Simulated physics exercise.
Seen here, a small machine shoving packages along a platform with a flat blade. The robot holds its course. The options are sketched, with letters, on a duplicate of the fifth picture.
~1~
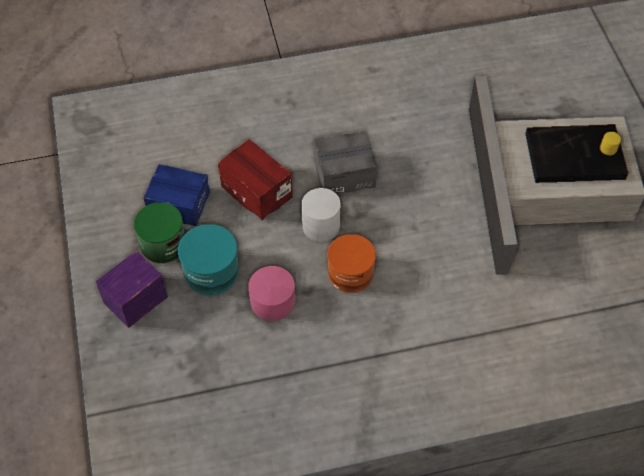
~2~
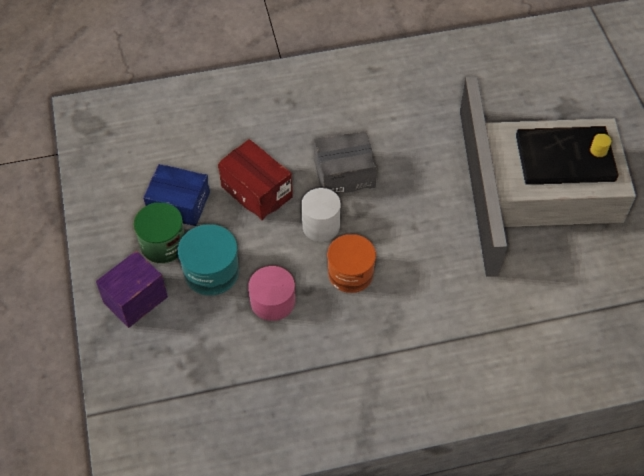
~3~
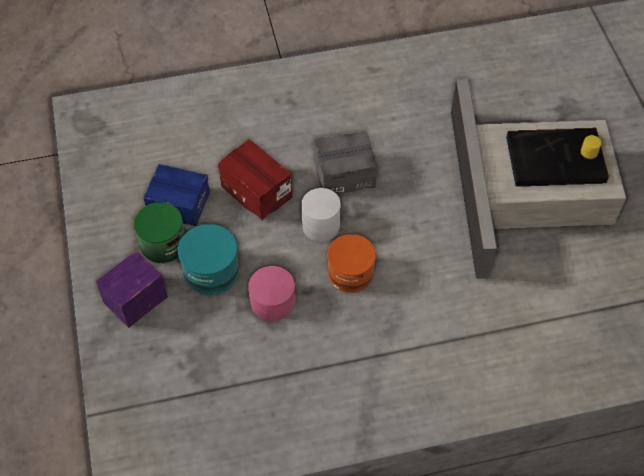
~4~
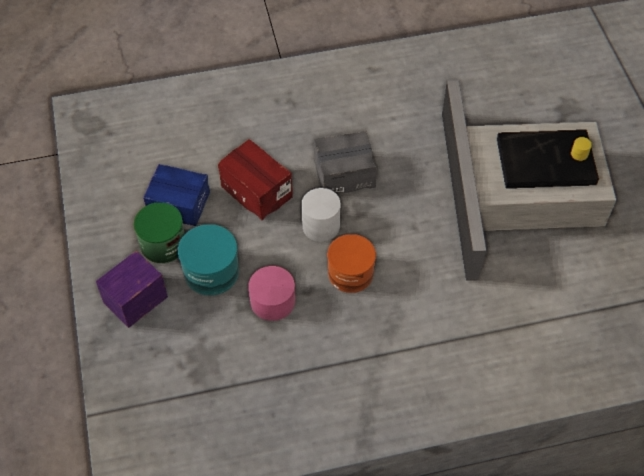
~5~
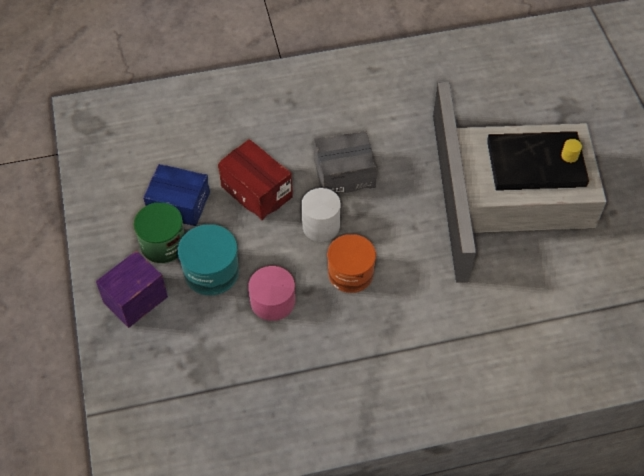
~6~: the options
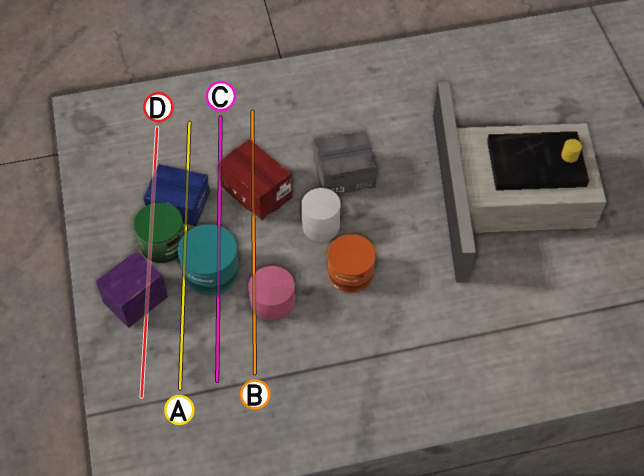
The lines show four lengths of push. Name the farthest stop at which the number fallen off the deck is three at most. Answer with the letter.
It can go as far as D.
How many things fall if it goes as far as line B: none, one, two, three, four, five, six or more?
The count is none.
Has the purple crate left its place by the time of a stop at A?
By then, yes.
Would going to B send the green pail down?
No.
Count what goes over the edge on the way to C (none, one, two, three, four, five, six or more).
By then, none.
On the copy, A at (185, 244); B at (254, 231); C at (219, 238); D at (150, 251).
On D. First, robot (423, 180); grey box (311, 167); orange pail (320, 267).
Then, robot (314, 200); purple crate (119, 294); blue box (108, 200).
Finally, robot (227, 216); green pail over the edge; blue box over the edge; two fallen.
By contrast, A is within the limit but short; B is within the limit but short; C is within the limit but short.
